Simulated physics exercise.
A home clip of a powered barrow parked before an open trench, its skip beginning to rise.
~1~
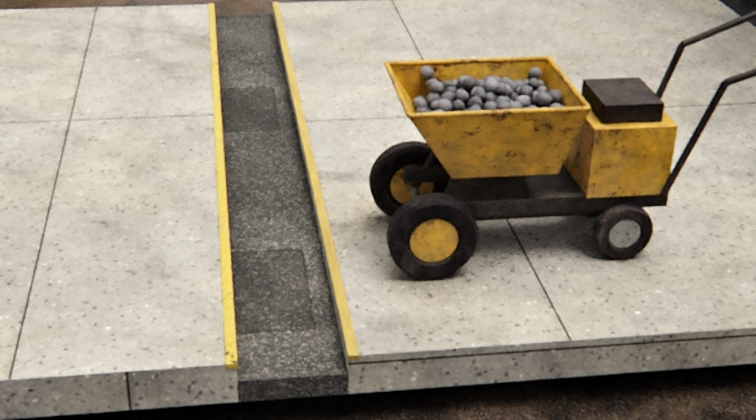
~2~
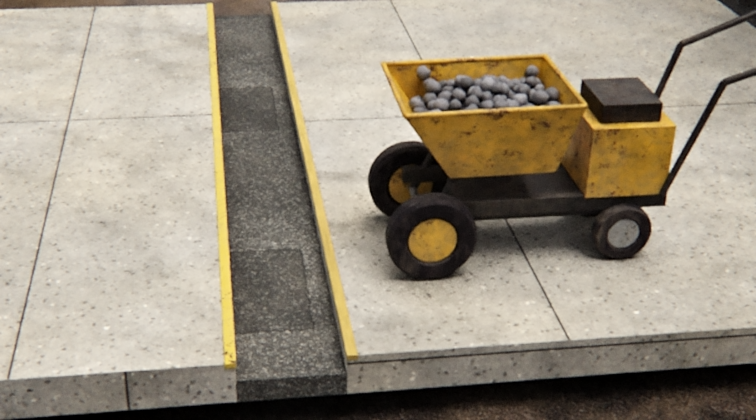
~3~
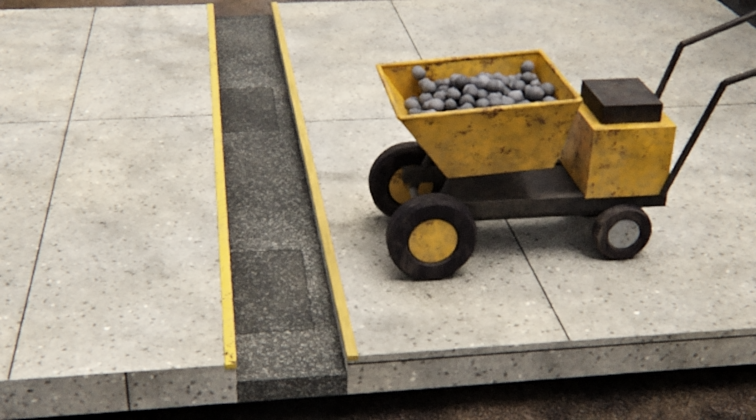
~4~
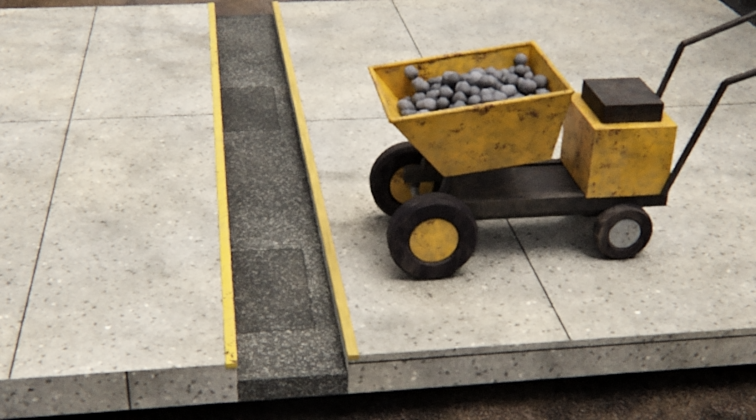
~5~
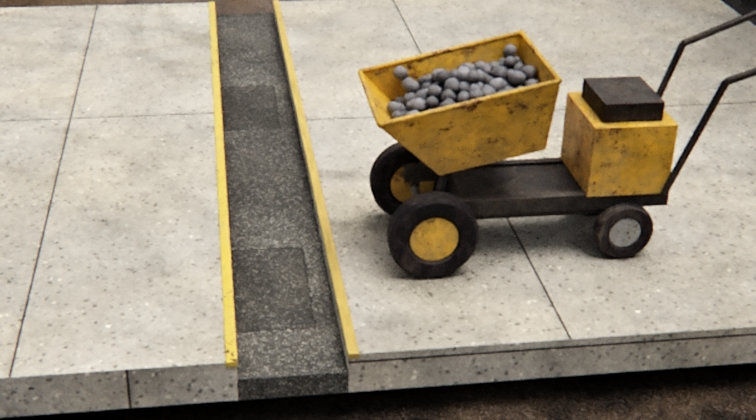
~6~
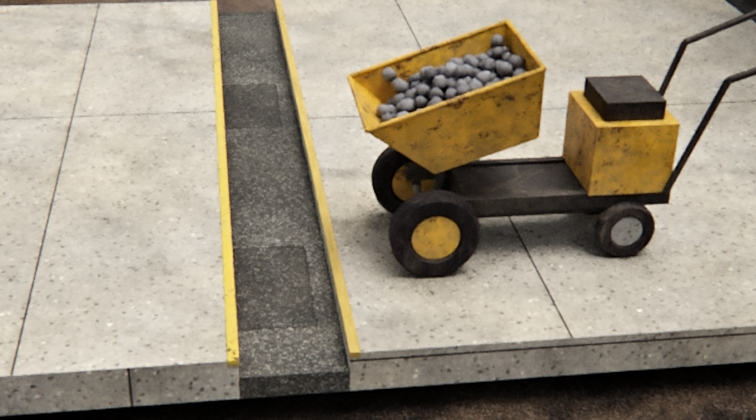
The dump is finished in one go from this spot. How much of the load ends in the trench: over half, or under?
Between the edges lies the larger part of the load.
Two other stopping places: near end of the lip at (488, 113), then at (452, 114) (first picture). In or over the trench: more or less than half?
In turn: Above a half; more than half.
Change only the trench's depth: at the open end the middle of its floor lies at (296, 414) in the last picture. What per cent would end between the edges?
About 80 per cent.
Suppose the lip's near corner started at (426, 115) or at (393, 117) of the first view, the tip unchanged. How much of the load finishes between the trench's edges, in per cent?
Near 80 % and 50 %.
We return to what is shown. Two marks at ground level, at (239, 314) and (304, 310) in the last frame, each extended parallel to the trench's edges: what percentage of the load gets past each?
About 40 and 90 per cent.
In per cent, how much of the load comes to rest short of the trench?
Some 0 per cent.
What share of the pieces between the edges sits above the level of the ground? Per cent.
Near 25 %.
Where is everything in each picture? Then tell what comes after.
Lip of the skip near (409, 116), level; top of the load near (490, 100), round cobbles; first edge of the trench near (344, 310); far edge near (229, 317), the trench nearly as wide as the skip, and shallow for its width, in the first frame.
Lip of the skip near (406, 116), level; top of the load near (487, 99), in the second frame.
Lip of the skip near (400, 119), tipped barely; top of the load near (488, 99), in the third frame.
Lip of the skip near (391, 121), tipped a little; top of the load near (481, 95), in the fourth frame.
Lip of the skip near (380, 125), tipped a little; top of the load near (485, 91), in the fifth frame.
Lip of the skip near (368, 131), tipped clearly; top of the load near (487, 81); first edge of the trench near (345, 307); far edge near (231, 314), in the sixth frame.
Shortly afterwards, skip tipped steeply; the whole lot in the skip.
Next, skip tipped right over; the bulk in the skip; a little in or heaped over the trench; only a few beyond it; a little falling.
Some moments later, skip tipped right over; near a quarter in the skip; near half in or heaped over the trench; near a quarter beyond it.
In the end, skip tipped right over; near two thirds in or heaped over the trench; near a third beyond it.
